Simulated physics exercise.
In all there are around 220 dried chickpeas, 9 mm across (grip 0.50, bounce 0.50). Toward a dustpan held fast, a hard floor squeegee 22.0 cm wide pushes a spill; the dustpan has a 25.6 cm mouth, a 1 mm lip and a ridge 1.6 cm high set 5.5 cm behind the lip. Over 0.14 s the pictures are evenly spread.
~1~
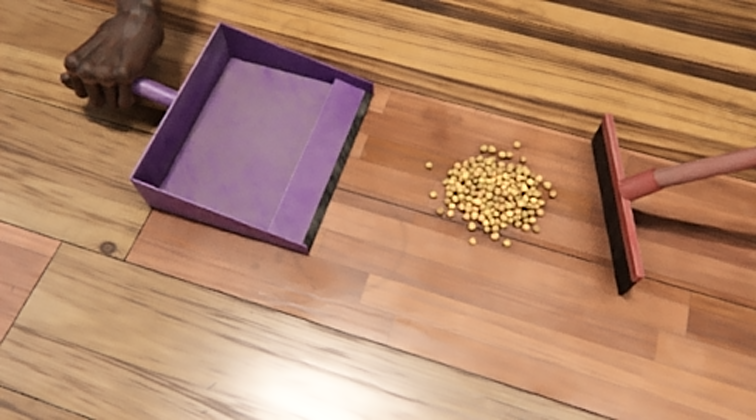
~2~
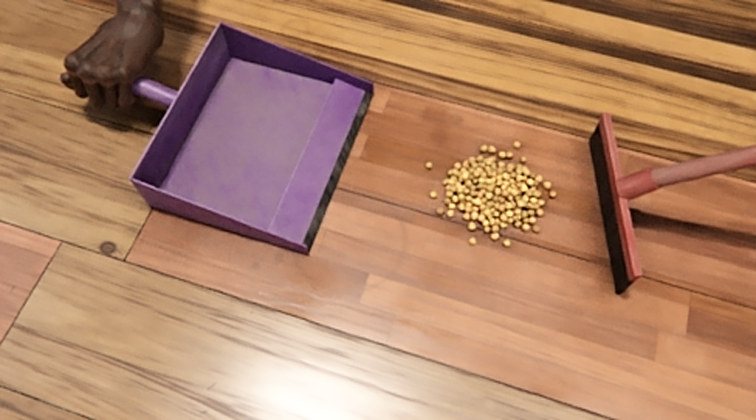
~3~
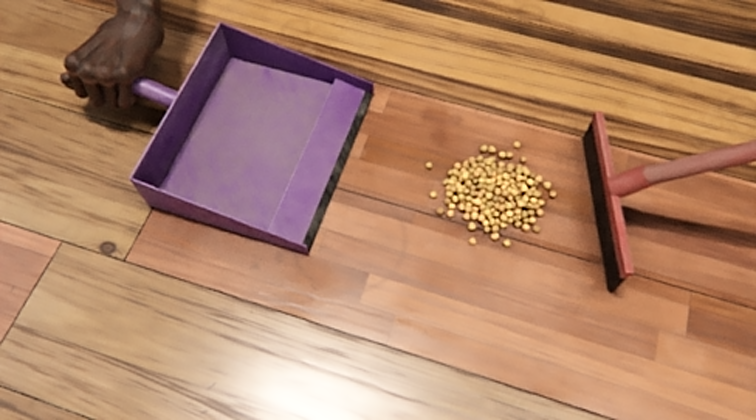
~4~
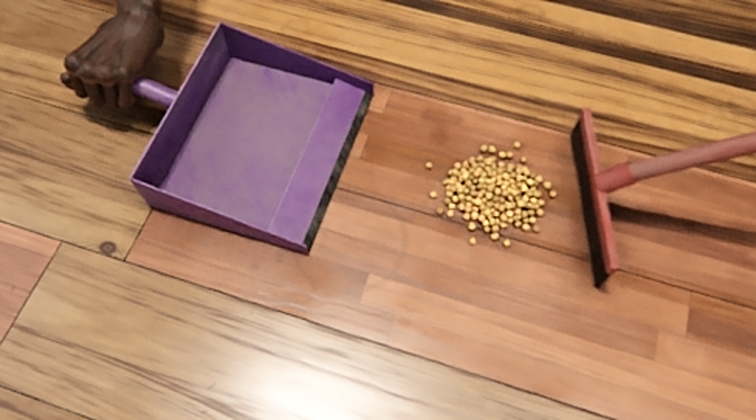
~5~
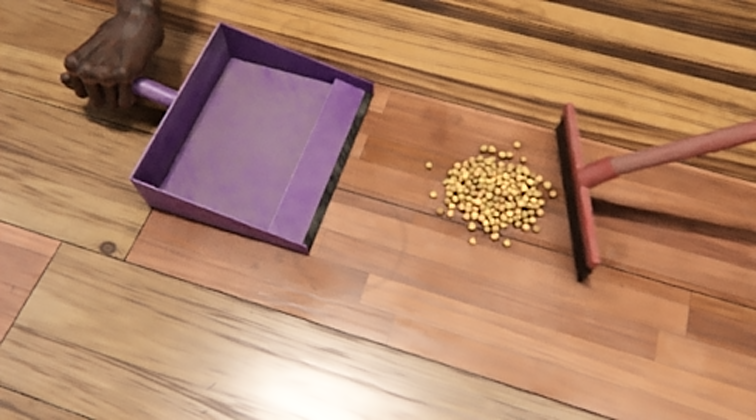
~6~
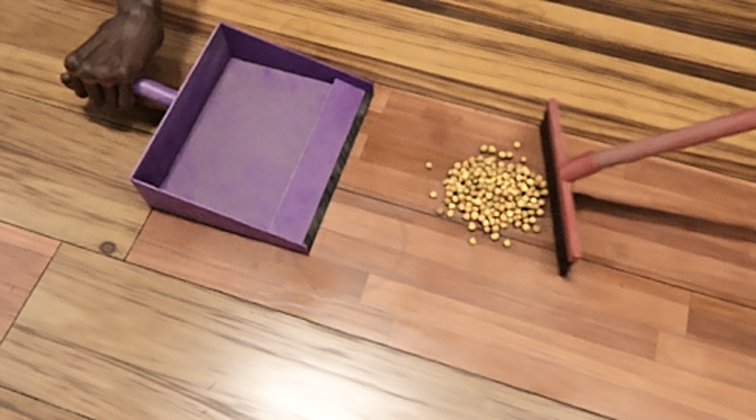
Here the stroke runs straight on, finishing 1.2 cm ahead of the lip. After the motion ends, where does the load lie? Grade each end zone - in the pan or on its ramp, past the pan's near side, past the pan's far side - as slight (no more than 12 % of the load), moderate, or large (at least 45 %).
Pan - moderate. Near side - slight. Far side - slight.
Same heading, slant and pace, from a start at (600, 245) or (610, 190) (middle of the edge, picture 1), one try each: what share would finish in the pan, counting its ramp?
Estimates: 35 percent and 20 percent.
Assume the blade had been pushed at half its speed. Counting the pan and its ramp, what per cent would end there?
About 5 per cent.
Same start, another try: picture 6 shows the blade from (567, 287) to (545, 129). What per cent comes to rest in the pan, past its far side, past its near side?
The pan gets 35, the far side 5 and the near side 15.
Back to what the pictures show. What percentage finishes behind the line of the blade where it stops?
5 %.
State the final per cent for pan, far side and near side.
Pan 25, near side 5, far side 0.
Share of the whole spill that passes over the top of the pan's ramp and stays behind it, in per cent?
Near 0 per cent, I'd say.
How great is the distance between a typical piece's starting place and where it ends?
I'd say near 20 cm.
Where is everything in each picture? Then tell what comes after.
In the first frame, blade from (637, 277) to (606, 121), moved 0.0 cm, 0 of the pieces shifted so far; middle of the pieces at (497, 191); pan at (253, 143).
In the second frame, blade from (634, 276) to (604, 121), moved 0.3 cm, 0 of the pieces shifted so far; middle of the pieces at (497, 191).
In the third frame, blade from (626, 274) to (597, 118), moved 1.2 cm, 0 of the pieces shifted so far; middle of the pieces at (497, 191).
In the fourth frame, blade from (611, 269) to (584, 115), moved 2.9 cm, 0 of the pieces shifted so far; middle of the pieces at (497, 191).
In the fifth frame, blade from (593, 263) to (568, 110), moved 5.0 cm, 0 of the pieces shifted so far; middle of the pieces at (497, 191).
In the sixth frame, blade from (574, 257) to (551, 106), moved 7.2 cm, 2 of the pieces shifted so far; middle of the pieces at (497, 191); pan at (253, 143).
Then, 0.15 s after the last picture, middle of the blade 15 cm from the lip; 0 % over the lip, far side 0 %, near side 0 %.
Then, 0.25 s after the last picture, middle of the blade 7 cm from the lip; 0 % over the lip, far side 0 %, near side 0 %.
Then, 0.48 s after the last picture, middle of the blade 5 cm from the lip; 25 % over the lip, far side 0 %, near side 0 %.
In the end, pan 25 %, near side 5 %, far side 0 %, in front of the lip or behind the blade 70 %.
